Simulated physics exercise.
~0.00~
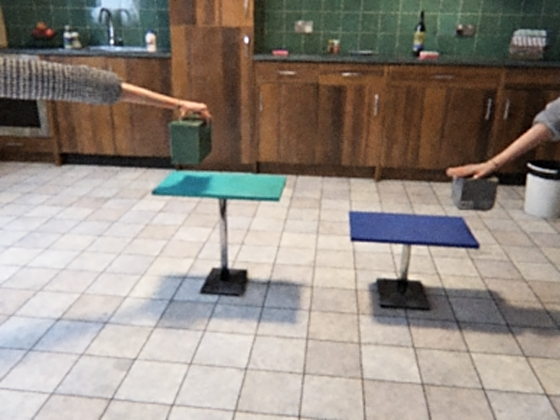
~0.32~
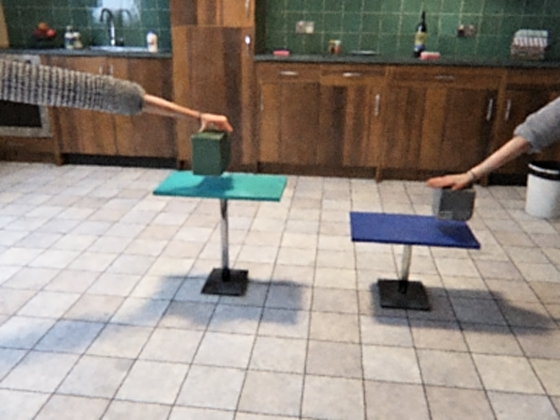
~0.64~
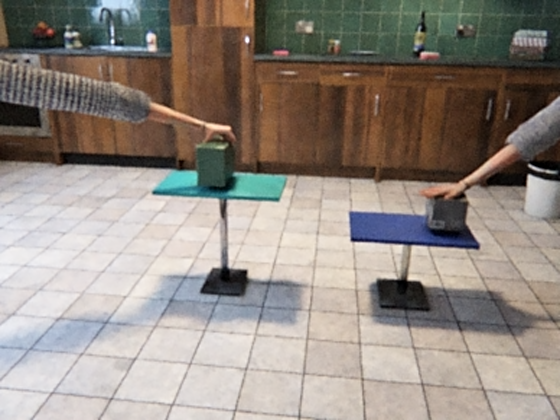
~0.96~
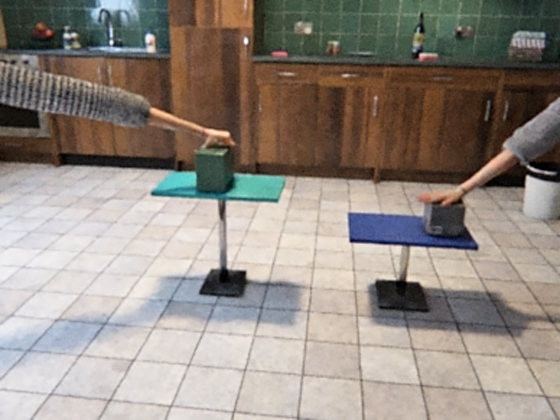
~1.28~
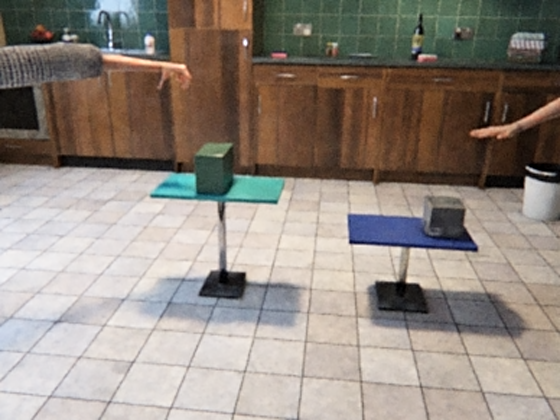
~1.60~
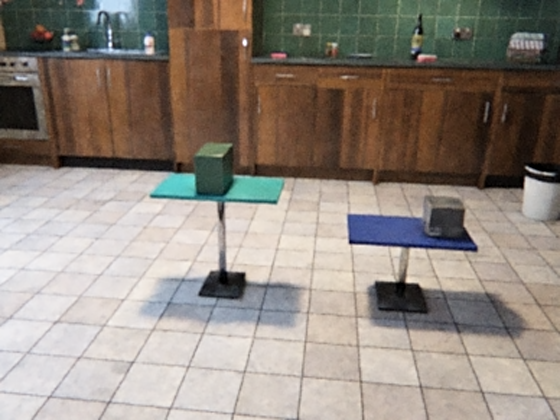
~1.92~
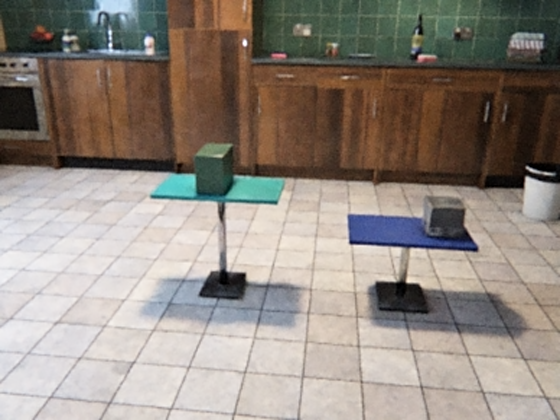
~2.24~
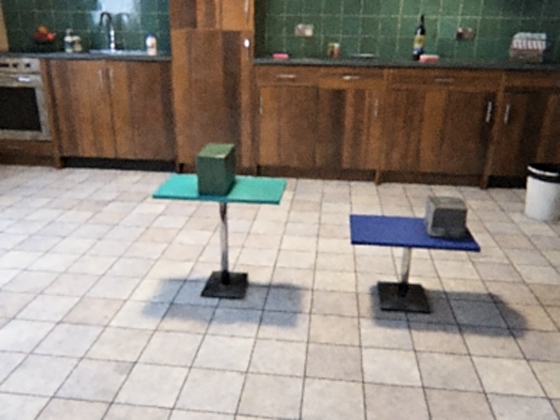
Two arms reached in from opposite sides of a kitchen and lowered a green block onto a turquoise table and a gray box onto the right side of a blue one. The hands let go and withdrew, and both tables stayed upright with their loads.
